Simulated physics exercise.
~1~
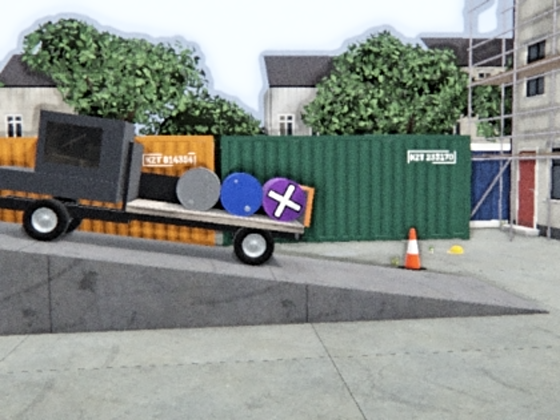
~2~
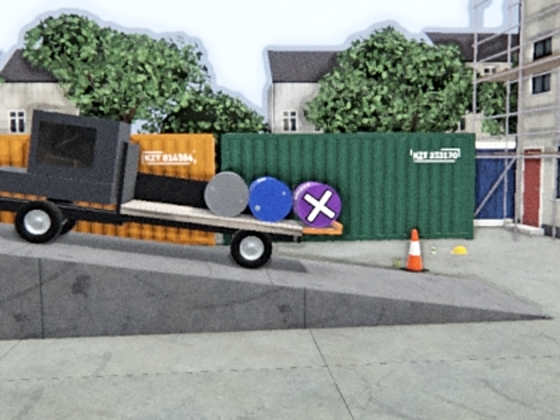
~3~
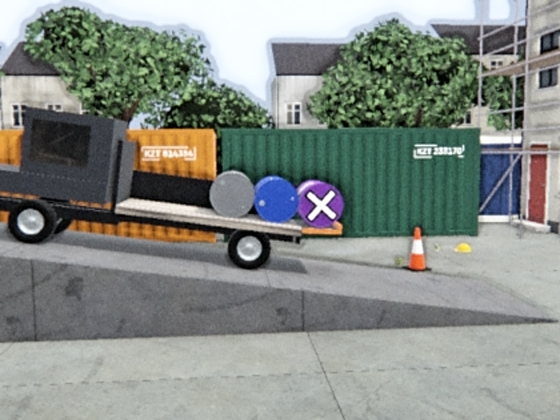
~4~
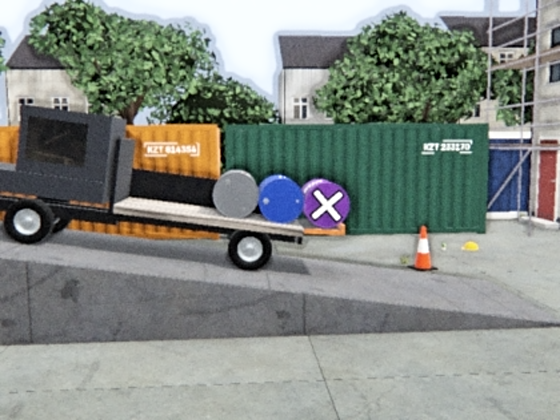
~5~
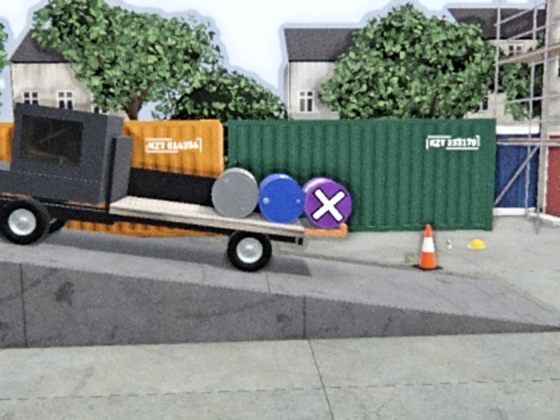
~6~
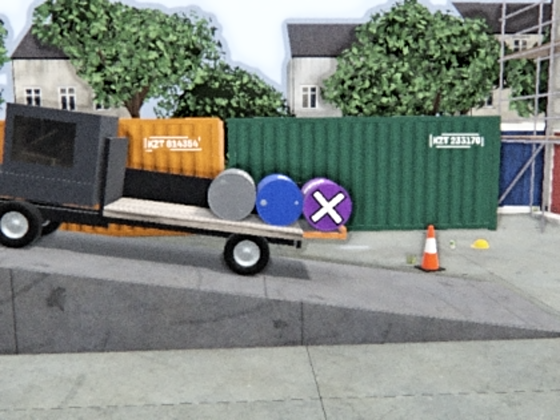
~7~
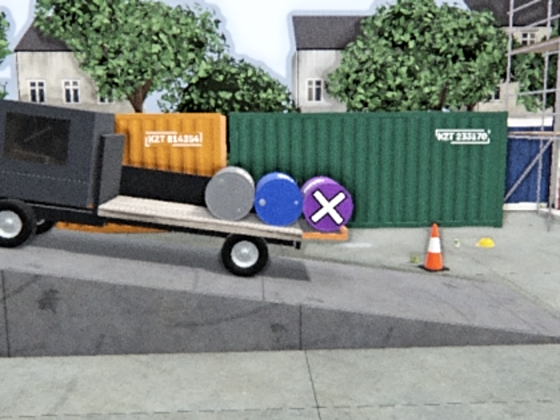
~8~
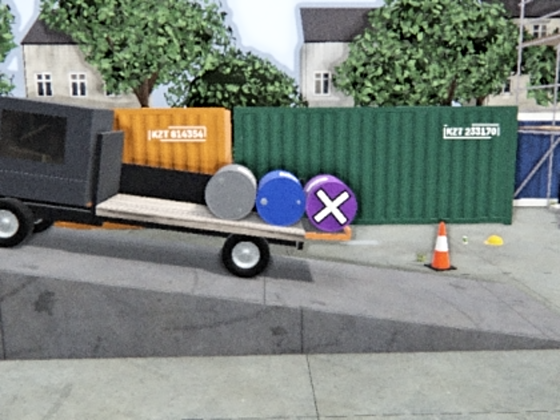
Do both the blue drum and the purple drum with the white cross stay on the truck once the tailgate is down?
Yes, both stay on. The purple drum comes to rest on the lowered tailgate, and the blue one stops just behind it on the bed.
